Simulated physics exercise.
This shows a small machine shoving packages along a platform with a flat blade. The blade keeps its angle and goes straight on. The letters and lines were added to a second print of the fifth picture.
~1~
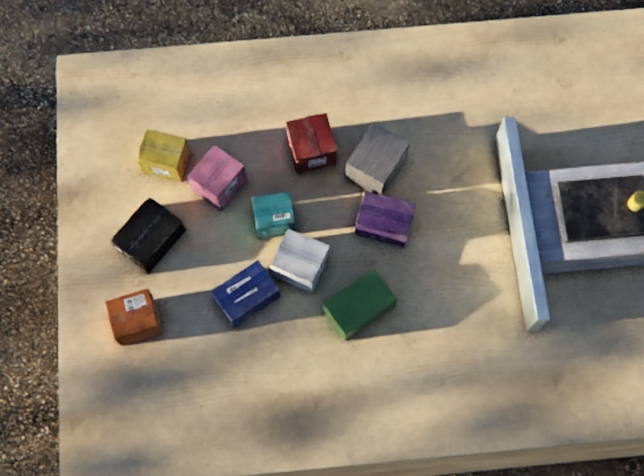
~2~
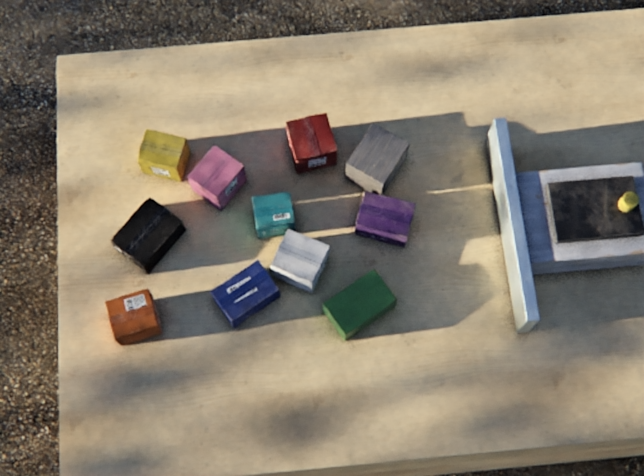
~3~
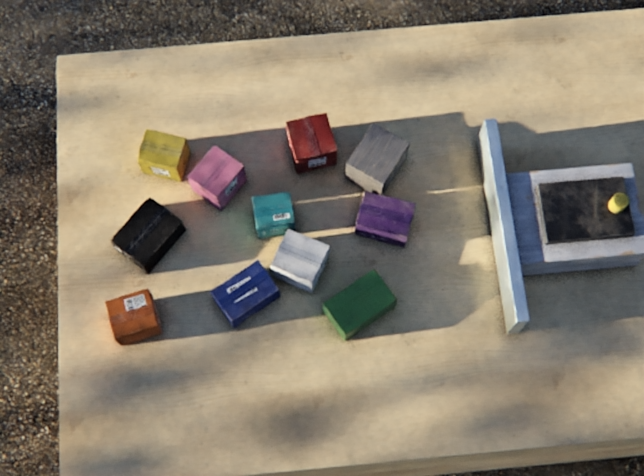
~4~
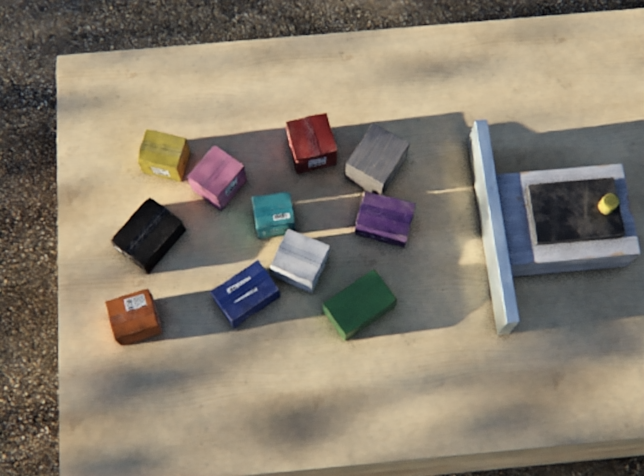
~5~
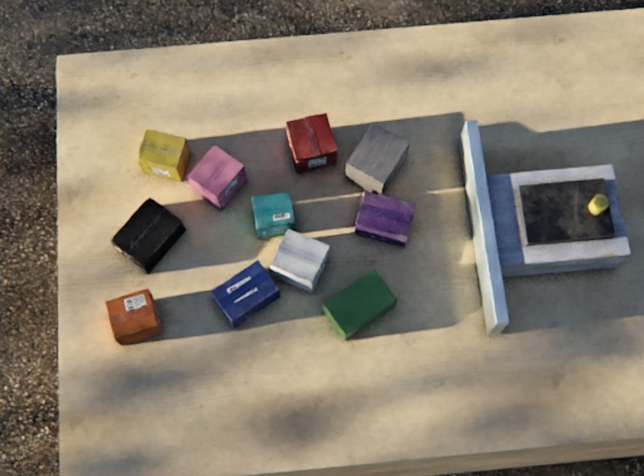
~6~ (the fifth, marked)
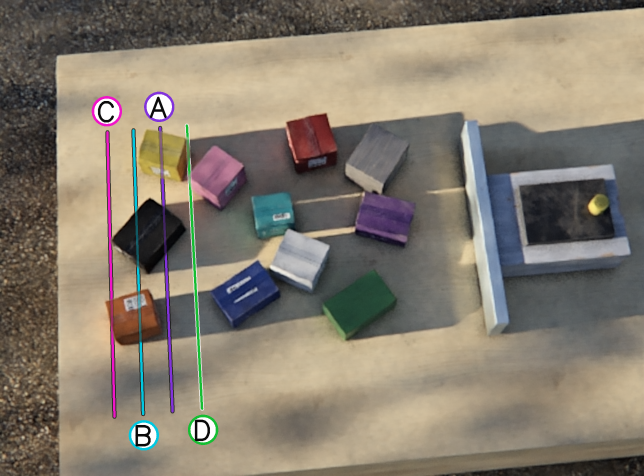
A small machine with a pale flat blade and a yellow knob sits at the right of a light wooden platform on dark rough ground, seen from above in patchy sunlight. Ten small boxes lie scattered to its left: yellow, pink, black and orange farthest left, turquoise, white and blue centrally, red, grey, purple and green nearer the blade. The machine slides slowly a short way left, touching none of them, while the boxes and camera stay still.
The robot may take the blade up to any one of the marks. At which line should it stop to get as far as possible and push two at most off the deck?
Up to line B.
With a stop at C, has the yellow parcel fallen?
No.
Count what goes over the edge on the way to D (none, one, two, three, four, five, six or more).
In all, none.
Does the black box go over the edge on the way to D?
No.
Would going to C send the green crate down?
No.
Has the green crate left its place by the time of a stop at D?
Yes.
On the marked copy, A at (166, 263); B at (138, 265); C at (111, 268); D at (194, 260).
With B. Early on, robot (434, 223); red parcel (287, 147); green crate (324, 307).
Further on, robot (308, 234); black box (121, 241); orange parcel (128, 317).
At the end, robot (208, 243); orange parcel over the edge; black box over the edge; two fallen.
As for the rest, A is within the limit but short; C drops five; D is within the limit but short.
